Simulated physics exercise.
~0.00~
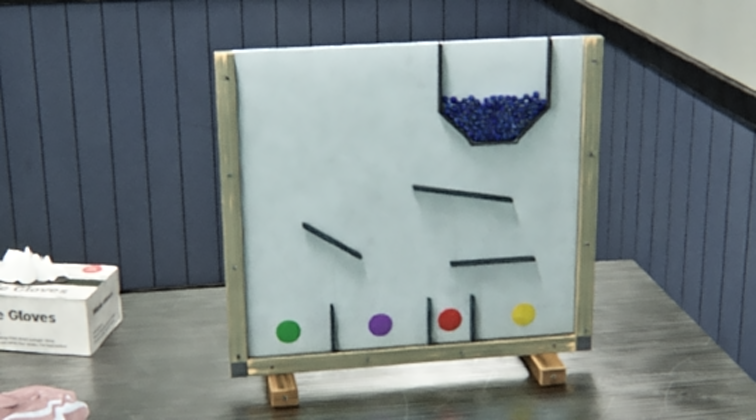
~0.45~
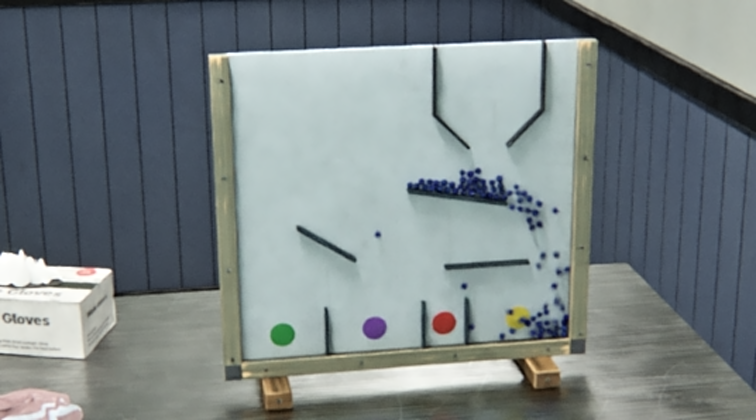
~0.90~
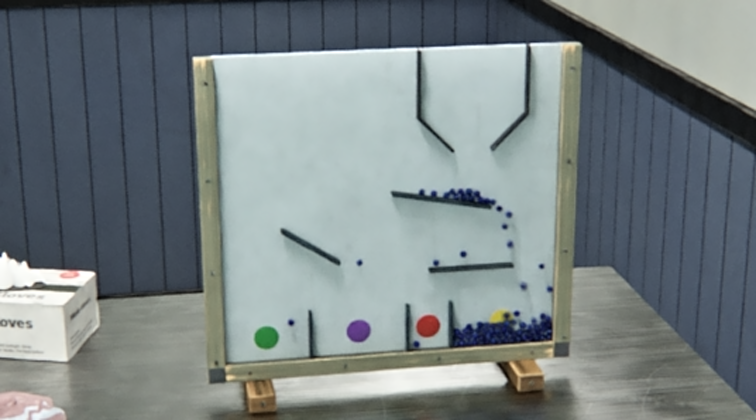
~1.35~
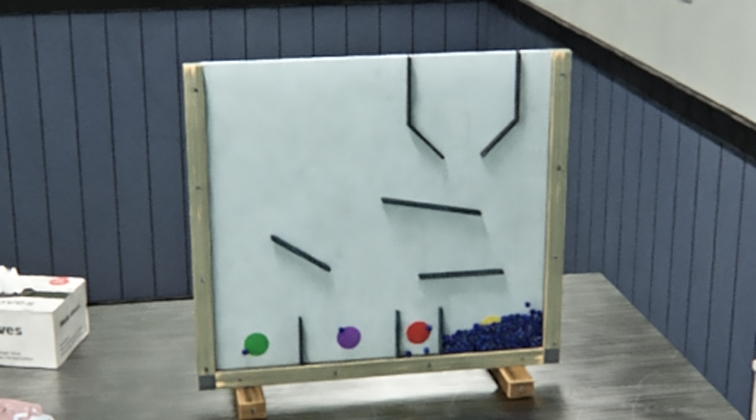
On a grey tabletop, dark blue beads dropping from an upright panel's hopper, spilling right off ledges, settling mostly by the yellow sticker.
